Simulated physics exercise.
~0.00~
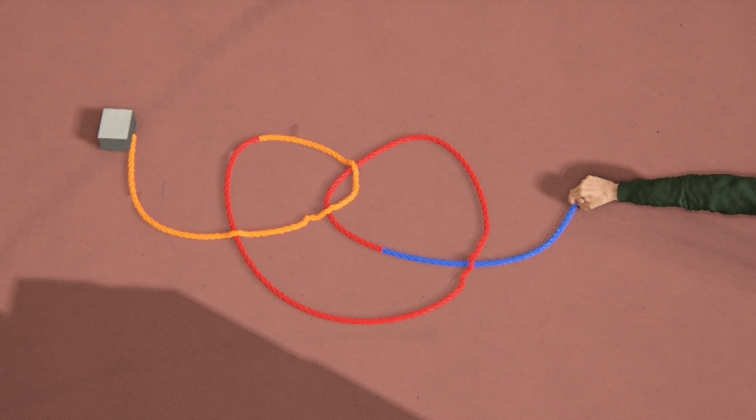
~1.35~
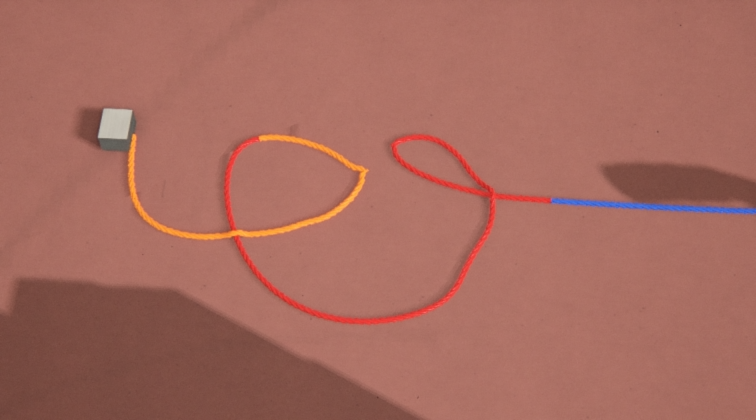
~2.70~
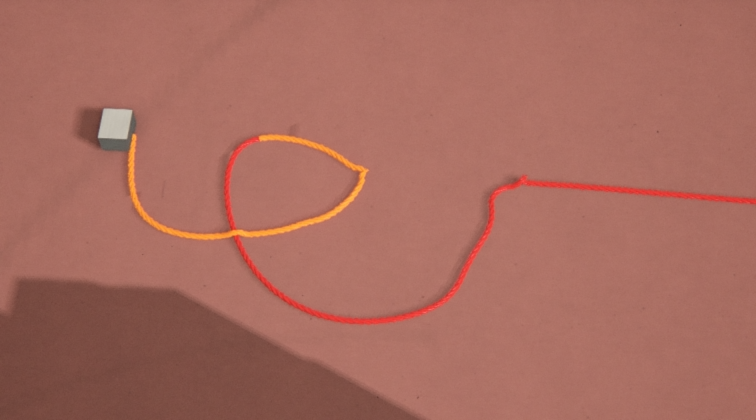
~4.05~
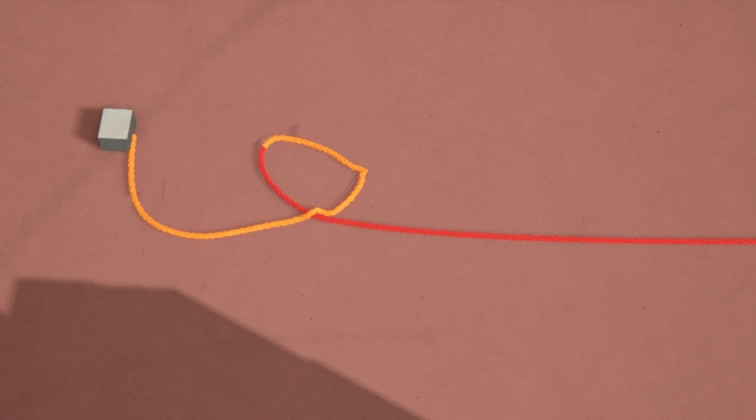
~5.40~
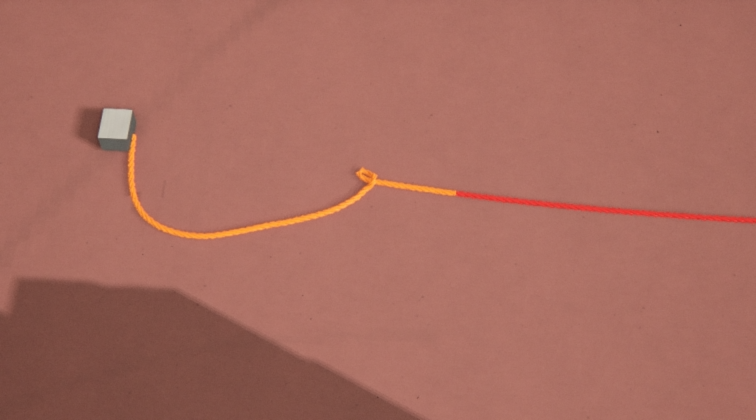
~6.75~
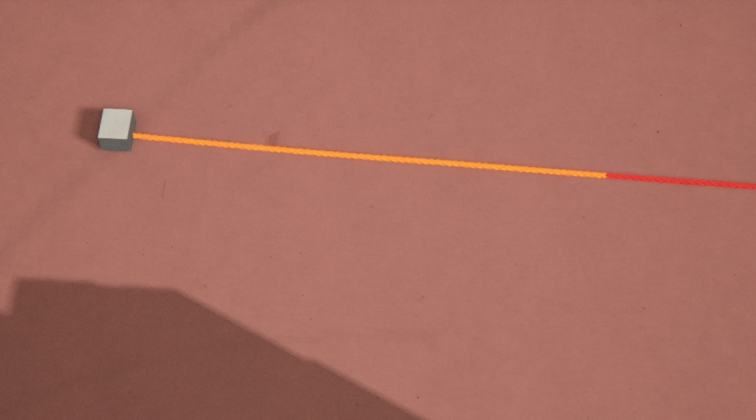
At first, a rope dyed orange, red and blue lies in overlapping loops on a reddish floor, its left end fixed to a small grey block while a hand in a dark green sleeve holds the blue end. The hand moves off to the right and out of view, drawing the blue section after it and shrinking the right-hand red loop. That loop tightens to a small kink and disappears, and the large red curve is pulled out. The remaining orange loop then narrows to a tiny twist. Finally it opens out, leaving the rope straight and unknotted from the block.
